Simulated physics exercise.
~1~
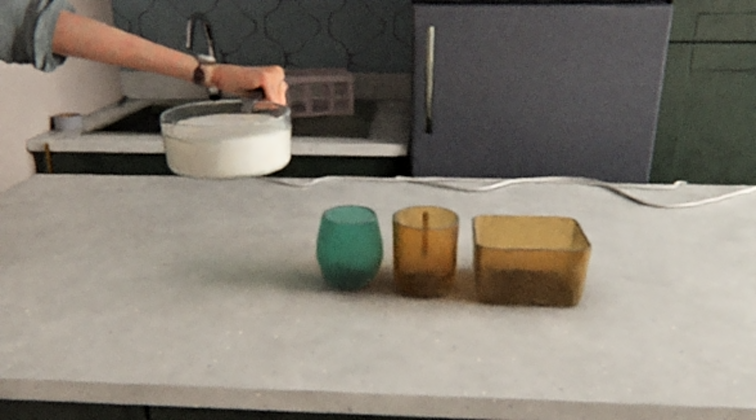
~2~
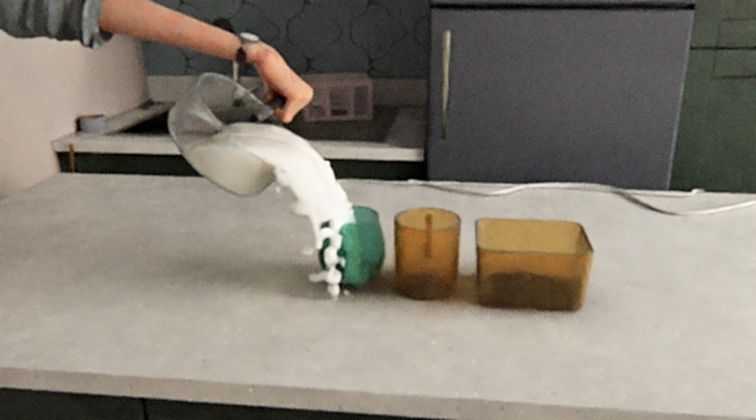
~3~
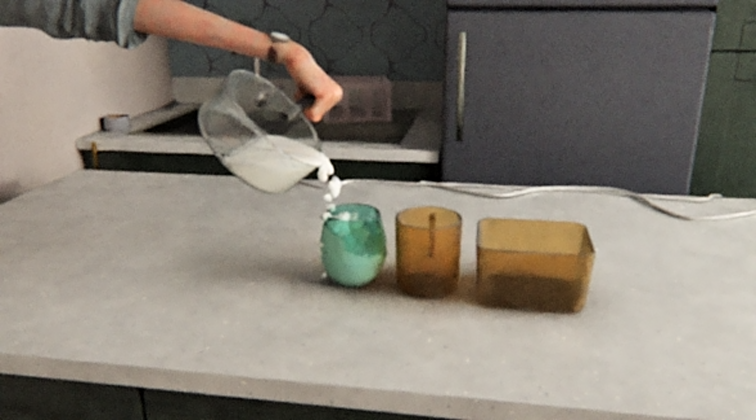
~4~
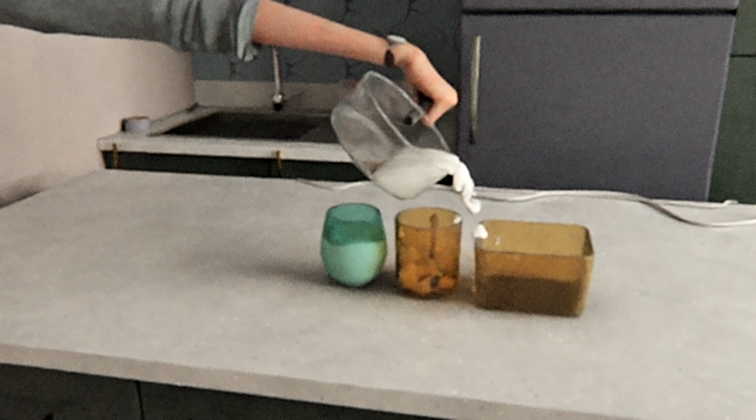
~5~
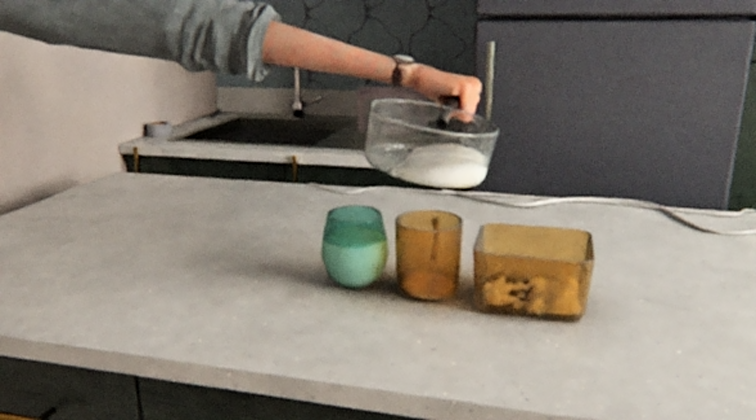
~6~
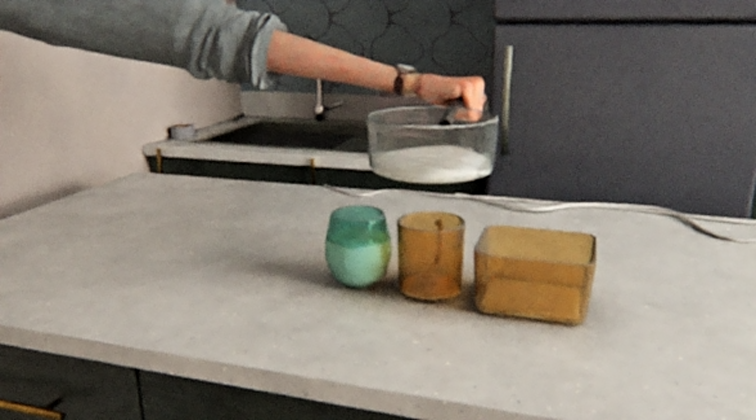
In this clip, a hand tilts a clear pan of milk to the right and moves it along a green glass, an amber cup and an amber box, spilling some at first, then levels it, leaving milk in the containers and some still in the pan.
